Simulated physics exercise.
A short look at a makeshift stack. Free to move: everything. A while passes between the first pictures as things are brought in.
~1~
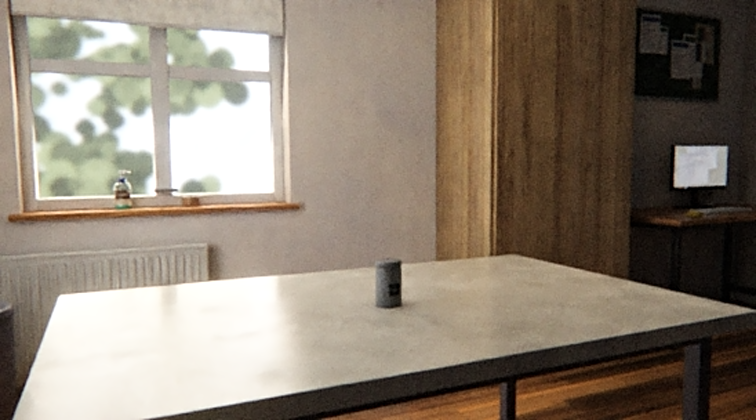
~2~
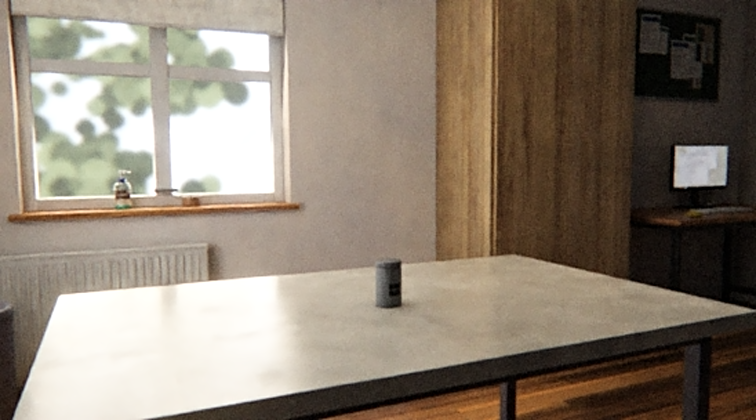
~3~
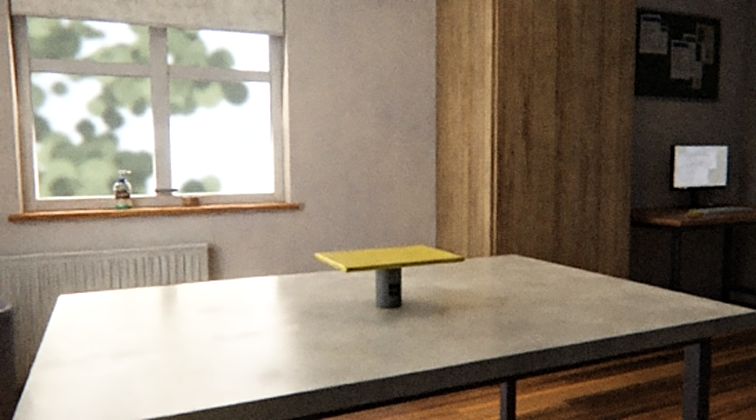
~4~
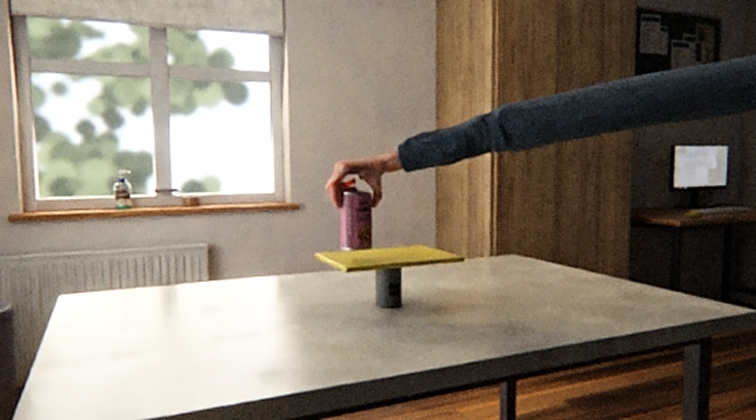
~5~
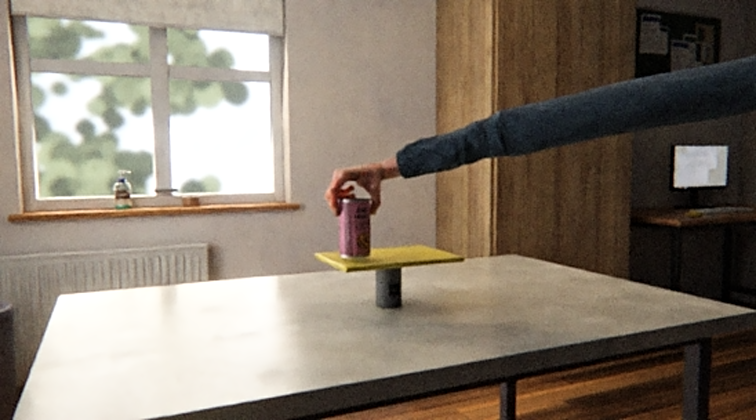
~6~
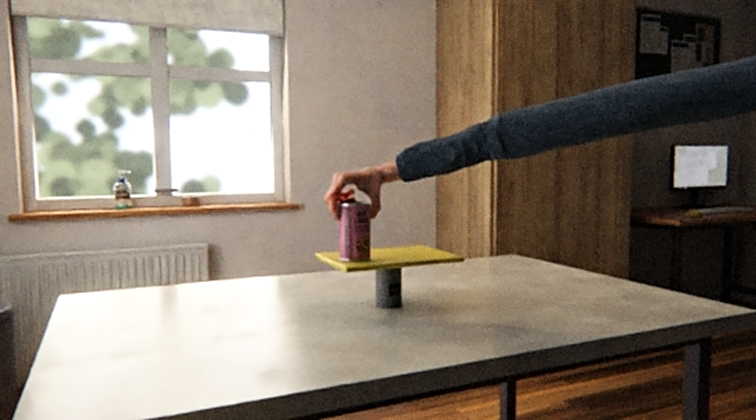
In a room with a window and a wooden cupboard, a grey cylinder stands on a table and a flat yellow lid appears on top of it; a hand then lowers a pink tin onto the lid's left side and keeps hold.
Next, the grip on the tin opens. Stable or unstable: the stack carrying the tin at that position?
Seems it proves too shaky for that.
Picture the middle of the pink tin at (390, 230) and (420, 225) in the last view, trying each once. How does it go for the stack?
Well, the first time the stack stays put, and the second time it comes down.
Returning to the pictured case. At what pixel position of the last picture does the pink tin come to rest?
The object ends up somewhere around (310, 299).
Then, 0.30 s later than the last frame, pink tin now fallen; yellow lid tilted by 29°.
Then, 0.40 s later than the last frame, yellow lid tilted by 59°.
Then, 0.50 s later than the last frame, yellow lid tilted by 66°.
Then, 0.70 s later than the last frame, yellow lid tilted by 51°.
When it is over, fallen, pink tin; lying over in the stack, yellow lid; grey jar as before. End places, in pixels of the last picture, pink tin near (310, 299). The stack loses its balance.
